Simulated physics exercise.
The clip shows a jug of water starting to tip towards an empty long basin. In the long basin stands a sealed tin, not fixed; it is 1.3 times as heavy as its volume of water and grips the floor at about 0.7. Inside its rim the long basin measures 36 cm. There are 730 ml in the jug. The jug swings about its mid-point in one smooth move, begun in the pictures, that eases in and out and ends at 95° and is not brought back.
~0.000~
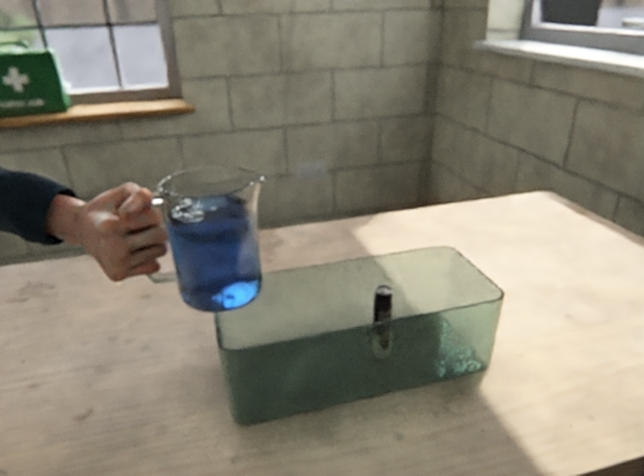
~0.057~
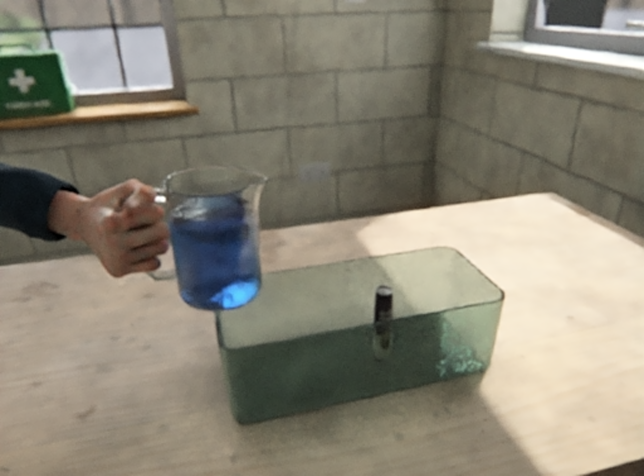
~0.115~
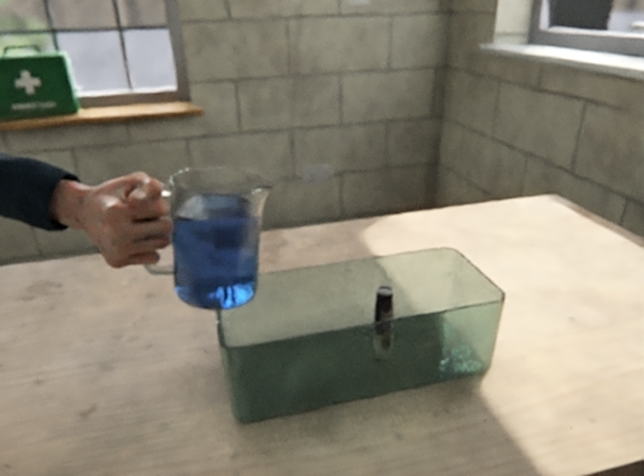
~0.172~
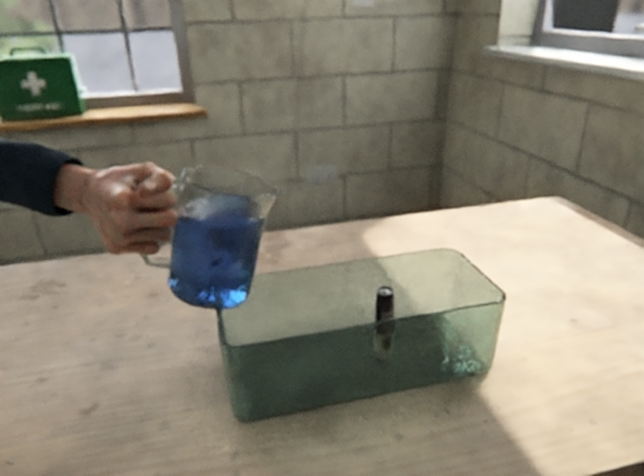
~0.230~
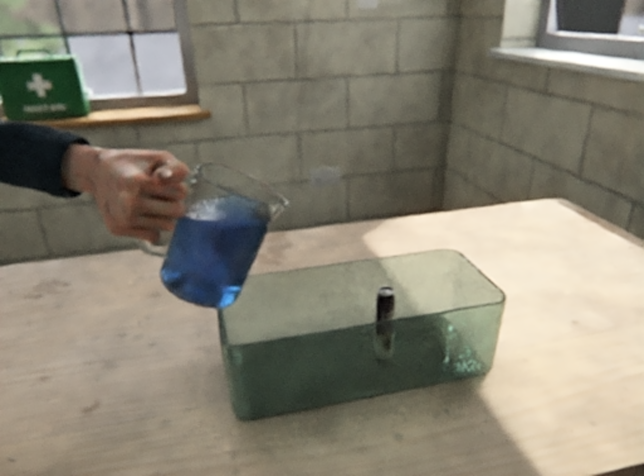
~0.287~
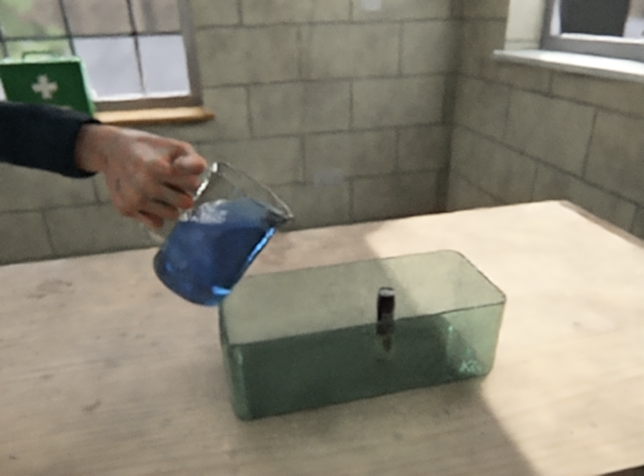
To begin with, a hand at the left holds a clear glass jug of blue liquid upright beside a long, greenish see-through basin on a pale table, with a small dark tin at the basin. The hand then tilts the jug to the right, slowly then more steeply, and the liquid slants towards its rim.
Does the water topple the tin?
It stays up.
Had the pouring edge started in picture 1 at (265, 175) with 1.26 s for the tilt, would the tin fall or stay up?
Then it stays up.
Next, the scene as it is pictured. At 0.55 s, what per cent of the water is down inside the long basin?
Some 10 per cent.
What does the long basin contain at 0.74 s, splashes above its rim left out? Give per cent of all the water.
About 50 per cent.
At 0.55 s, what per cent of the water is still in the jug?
Near 74 in a hundred.
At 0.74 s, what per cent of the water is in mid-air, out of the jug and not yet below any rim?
Some 16 per cent.
After 0.55 s the tilt is 89° and 74 per cent is still to pour; the tin stands where it began.
After 0.74 s the tilt is 95° and 36 per cent is still to pour; the tin stands where it began.
After 0.93 s the tilt is 95° and 15 per cent is still to pour; the tin stands where it began.
After 1.15 s the tilt is 95° and 6 per cent is still to pour; the tin stands where it began.
In the end the tin stands where it began.
